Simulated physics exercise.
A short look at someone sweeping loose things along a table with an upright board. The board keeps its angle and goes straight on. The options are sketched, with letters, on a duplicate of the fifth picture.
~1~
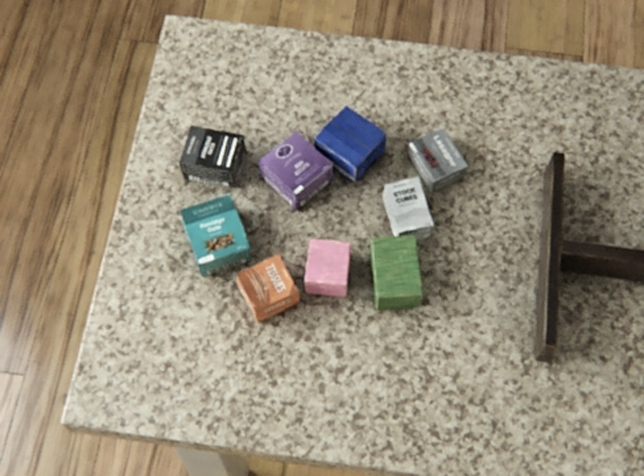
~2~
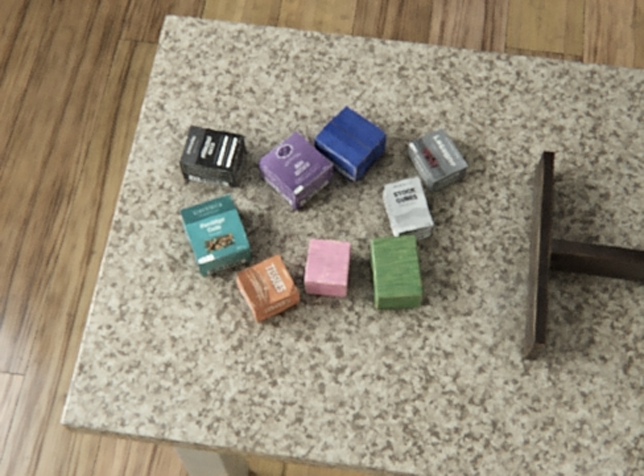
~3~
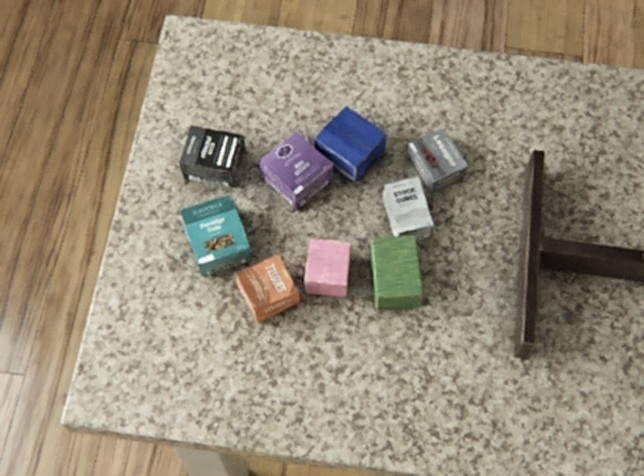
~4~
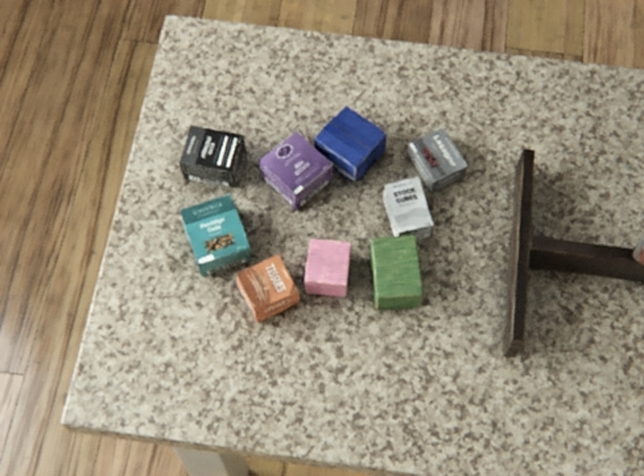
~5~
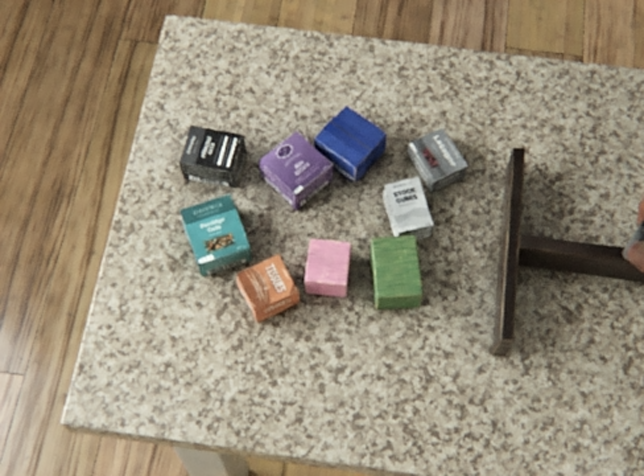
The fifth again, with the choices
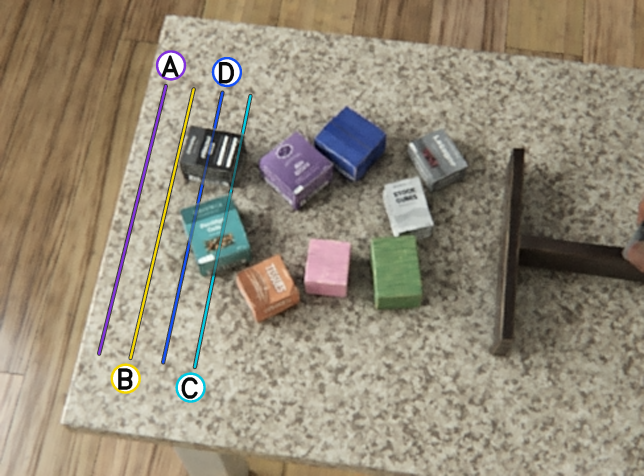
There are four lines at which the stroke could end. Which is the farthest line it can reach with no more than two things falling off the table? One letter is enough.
Up to line D.
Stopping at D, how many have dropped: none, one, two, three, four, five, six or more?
In all, two.
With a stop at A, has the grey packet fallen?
No.
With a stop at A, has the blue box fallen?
By then, no.
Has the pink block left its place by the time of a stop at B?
Yes.
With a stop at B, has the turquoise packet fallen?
By then, yes.
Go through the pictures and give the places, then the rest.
In the first picture, blue box (351, 144); orange box (268, 289); board (555, 245).
In the second picture, board (545, 244); green block (396, 272).
In the third picture, board (535, 242); white box (407, 211).
In the fourth picture, board (524, 241); pink block (328, 268).
In the fifth picture, board (513, 240); blue box (351, 144); orange box (268, 289); purple packet (296, 171).
On the marked copy, A at (135, 211); B at (164, 215); C at (224, 223); D at (195, 219).
Taking D. A third of the way, board (397, 225); grey packet (382, 141); blue box (334, 133).
Two thirds of the way, board (283, 210); black packet (171, 149); turquoise packet (163, 228).
When it is over, board (195, 199); black packet over the edge; turquoise packet over the edge; two fallen.
As for the rest, A drops seven; B drops three; C is within the limit but short.
